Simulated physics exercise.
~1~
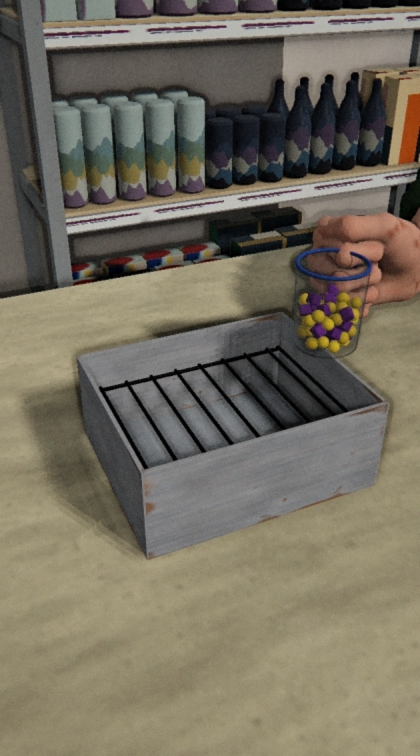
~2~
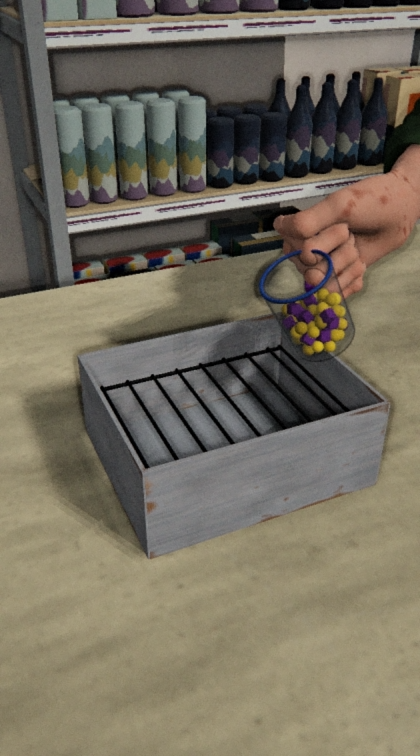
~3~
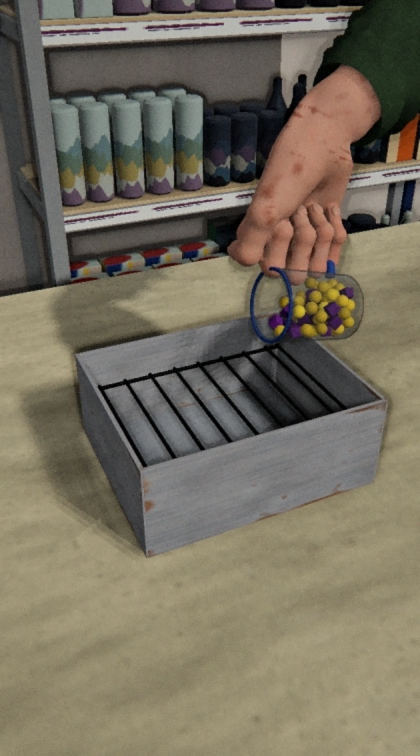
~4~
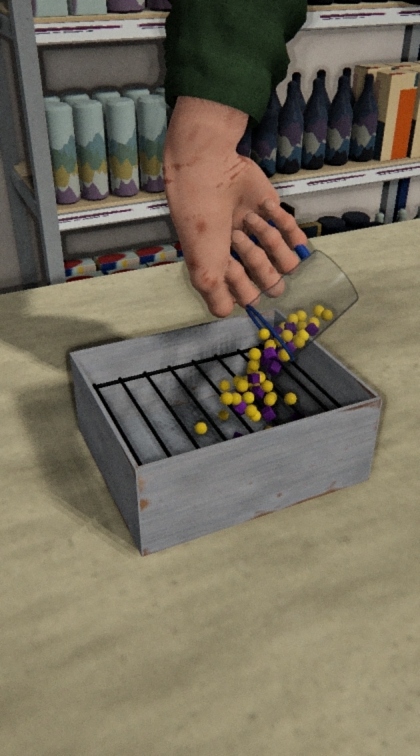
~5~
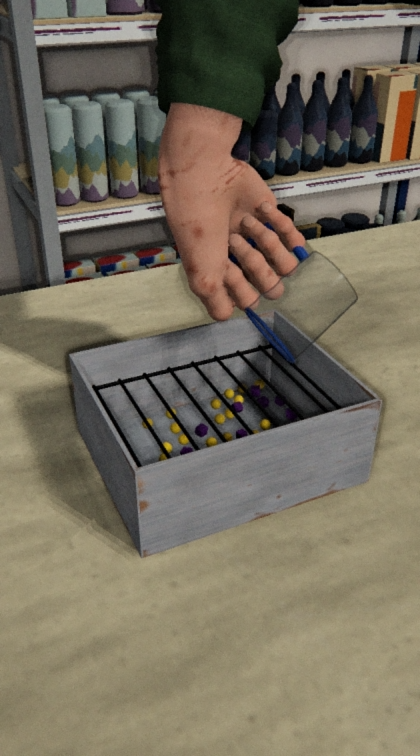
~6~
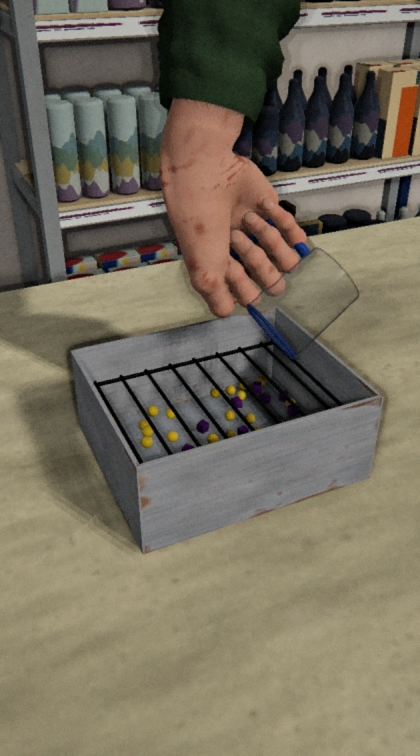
A hand holding a clear cup of purple and yellow beads moved left over a gray box with a wire rack, tipped it and poured them out, and all the beads dropped through the wires to the bottom as the emptied cup stayed tilted above.
